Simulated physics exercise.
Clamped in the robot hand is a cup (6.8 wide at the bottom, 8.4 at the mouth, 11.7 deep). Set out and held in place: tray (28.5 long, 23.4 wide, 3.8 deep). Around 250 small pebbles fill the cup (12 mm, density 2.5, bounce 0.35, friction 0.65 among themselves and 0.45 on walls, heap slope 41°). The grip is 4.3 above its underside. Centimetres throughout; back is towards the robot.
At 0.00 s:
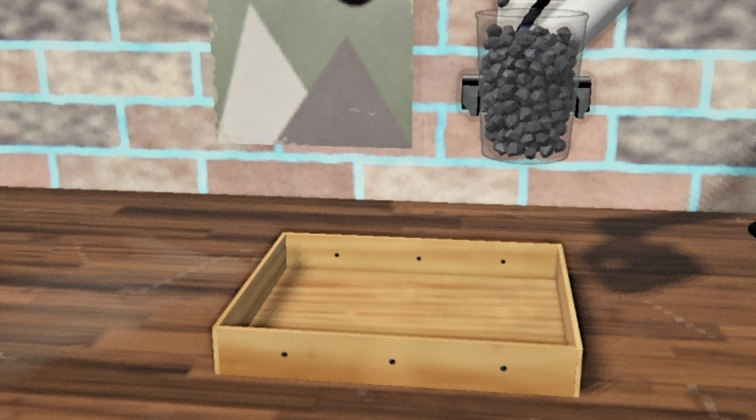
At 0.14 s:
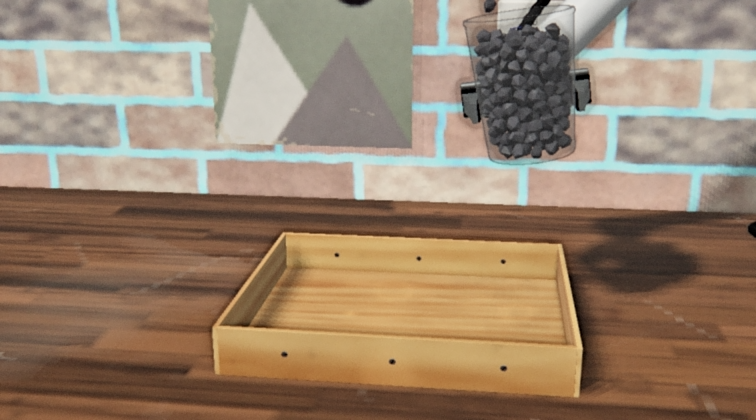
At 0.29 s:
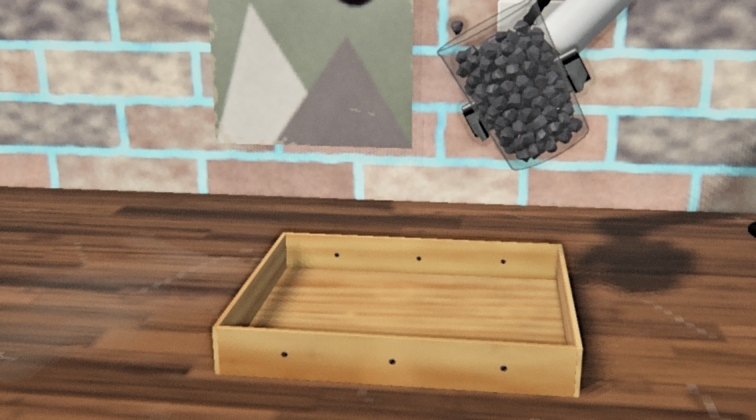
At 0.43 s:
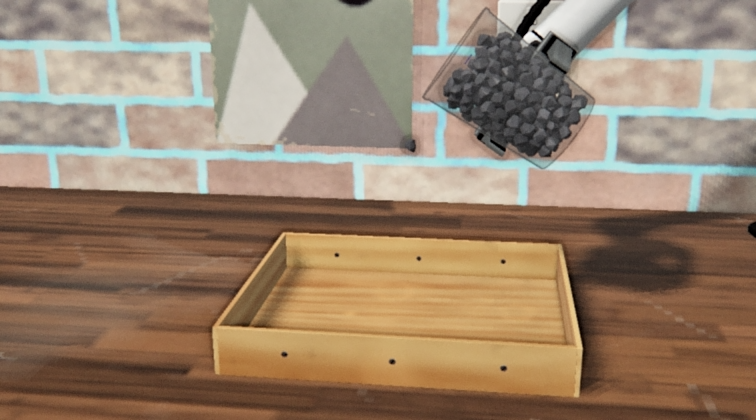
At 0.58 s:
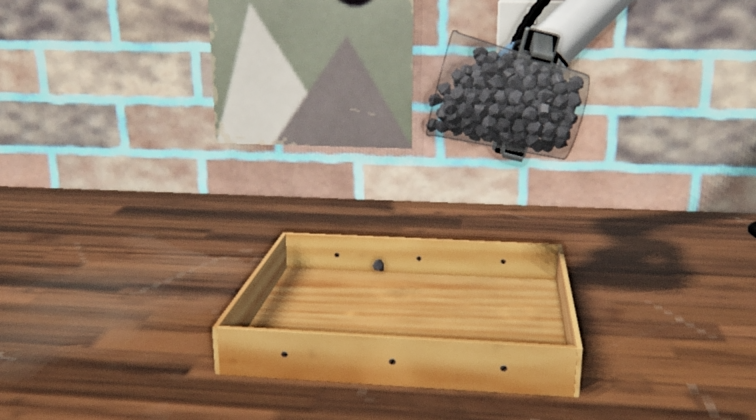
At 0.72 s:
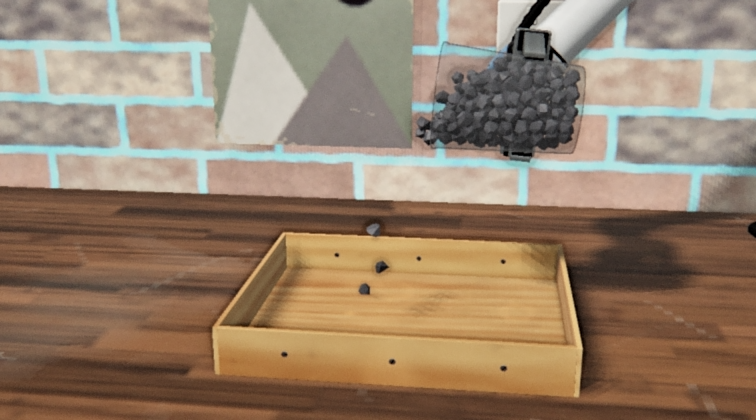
A clear cup packed with dark pebbles was tipped steadily to the left by a robot arm above a shallow wooden tray, and a few pebbles dropped out, some landing in the tray.
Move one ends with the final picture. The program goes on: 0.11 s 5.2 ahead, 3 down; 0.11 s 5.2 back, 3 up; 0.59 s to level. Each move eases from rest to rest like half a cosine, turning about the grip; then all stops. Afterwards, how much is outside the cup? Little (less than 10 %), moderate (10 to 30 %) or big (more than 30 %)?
Share outside the cup: Big (more than 30 %).
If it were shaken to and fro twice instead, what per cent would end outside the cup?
It would be near 60 per cent.
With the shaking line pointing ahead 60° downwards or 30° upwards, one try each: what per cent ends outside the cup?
About 15 and 100 per cent.
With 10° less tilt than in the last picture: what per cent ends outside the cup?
Some 20 per cent.
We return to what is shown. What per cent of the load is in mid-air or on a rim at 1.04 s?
Some 11 per cent.
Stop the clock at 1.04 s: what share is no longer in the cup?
Some 40 per cent.
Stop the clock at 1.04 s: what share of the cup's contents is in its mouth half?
Some 45 per cent.
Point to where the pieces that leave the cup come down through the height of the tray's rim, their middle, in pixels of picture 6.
Near (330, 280).
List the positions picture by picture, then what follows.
Cup middle at (528, 87), level; upper third of the load around (527, 51), from x 490 to 570, top at y 0; 253 in the cup, in the first frame.
Cup middle at (525, 87), tilted 8° forward; upper third of the load around (522, 51), from x 480 to 565, top at y 5, in the second frame.
Cup middle at (519, 89), tilted 29° forward; upper third of the load around (512, 58), from x 455 to 575, top at y 30, in the third frame.
Cup middle at (512, 95), tilted 56° forward; upper third of the load around (501, 69), from x 410 to 580, top at y 40; 252 in the cup, 1 in flight or on a rim, in the fourth frame.
Cup middle at (509, 101), tilted 77° forward; upper third of the load around (507, 81), from x 380 to 575, top at y 55; 252 in the cup, 1 in the tray, in the fifth frame.
Cup middle at (509, 103), tilted 85° forward; upper third of the load around (515, 85), from x 365 to 575, top at y 65; 249 in the cup, 2 in the tray, 2 in flight or on a rim, in the sixth frame.
By 1.04 s, tilted 79° forward, highest piece 22 above the table; 155 in the cup, 67 in the tray, 2 on the table or floor, 29 in flight or on a rim.
By 1.37 s, tilted 15° forward, highest piece 26 above the table; 154 in the cup, 95 in the tray, 4 on the table or floor.
By 1.73 s, level, highest piece 26 above the table; 154 in the cup, 95 in the tray, 4 on the table or floor.
By 2.78 s, level, highest piece 26 above the table; 154 in the cup, 95 in the tray, 4 on the table or floor.
Final count, 154 in the cup, 95 in the tray, 4 on the table or floor. That is 39 % outside the cup.
